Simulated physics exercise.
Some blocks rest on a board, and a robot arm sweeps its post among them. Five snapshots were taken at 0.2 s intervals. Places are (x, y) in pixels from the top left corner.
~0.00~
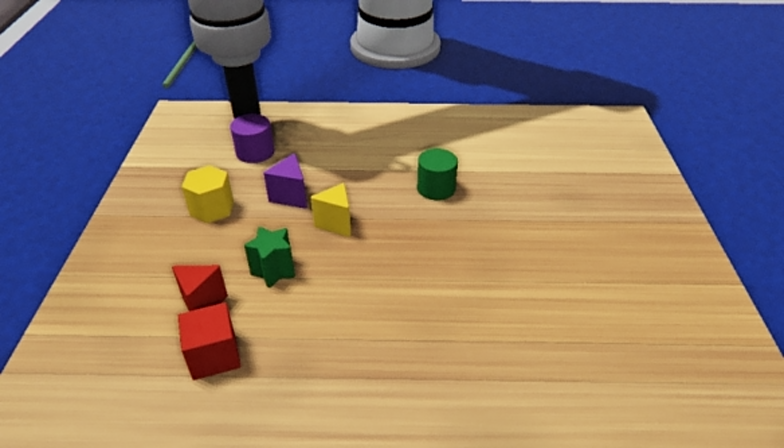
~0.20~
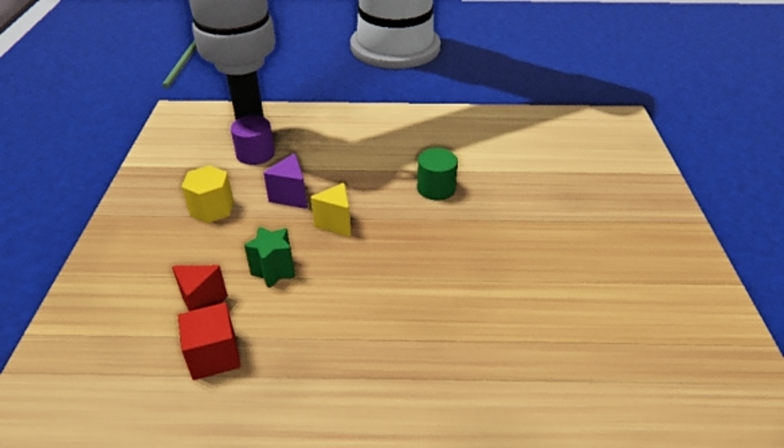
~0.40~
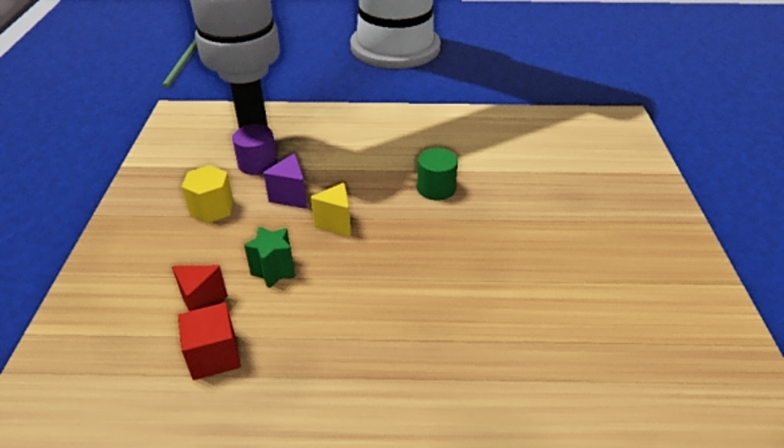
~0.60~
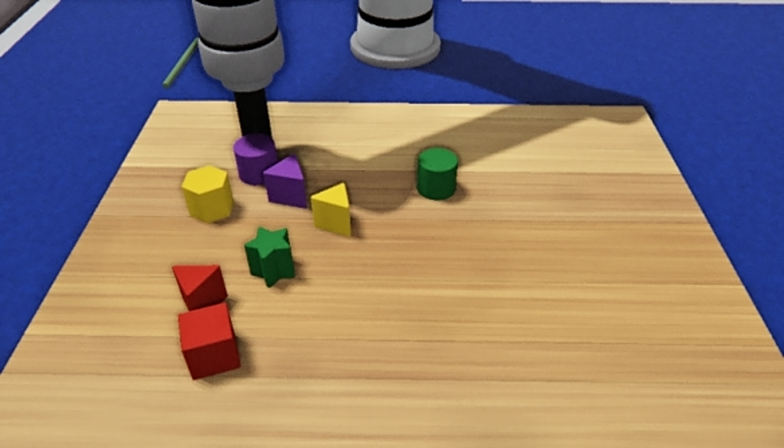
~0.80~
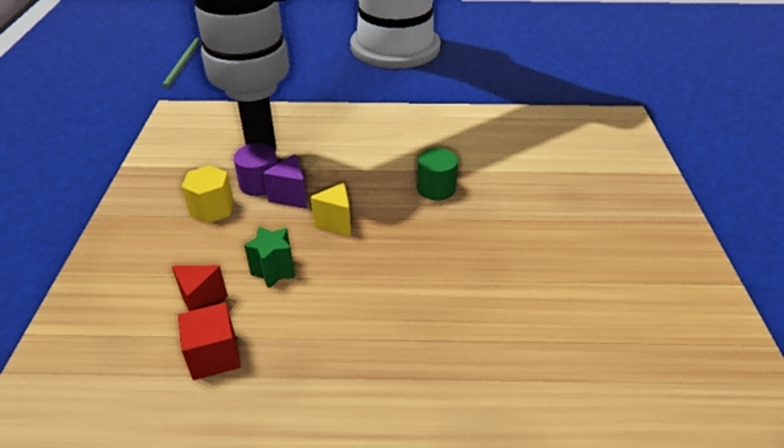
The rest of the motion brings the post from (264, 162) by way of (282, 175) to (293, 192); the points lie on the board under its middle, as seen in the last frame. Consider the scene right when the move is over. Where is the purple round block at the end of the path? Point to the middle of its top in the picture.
(252, 172)
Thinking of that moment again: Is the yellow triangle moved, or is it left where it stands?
The block you're asking about stays where it is.
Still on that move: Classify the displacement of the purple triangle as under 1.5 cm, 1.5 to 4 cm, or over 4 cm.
It goes a little way, 1.5 to 4 cm.
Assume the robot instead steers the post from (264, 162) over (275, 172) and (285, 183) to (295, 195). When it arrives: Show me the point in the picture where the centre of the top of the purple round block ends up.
I'd guess (251, 173).
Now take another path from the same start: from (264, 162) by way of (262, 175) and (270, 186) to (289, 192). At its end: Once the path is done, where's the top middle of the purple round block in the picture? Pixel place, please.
My best guess is (249, 181).
The first path, step by step. Halfway along, post at (280, 164); purple round block at (255, 166); purple triangle at (290, 171), turned 20° anticlockwise.
At the end, post at (292, 180); purple round block at (252, 172); purple triangle at (299, 179), turned 20° clockwise; yellow triangle in place.
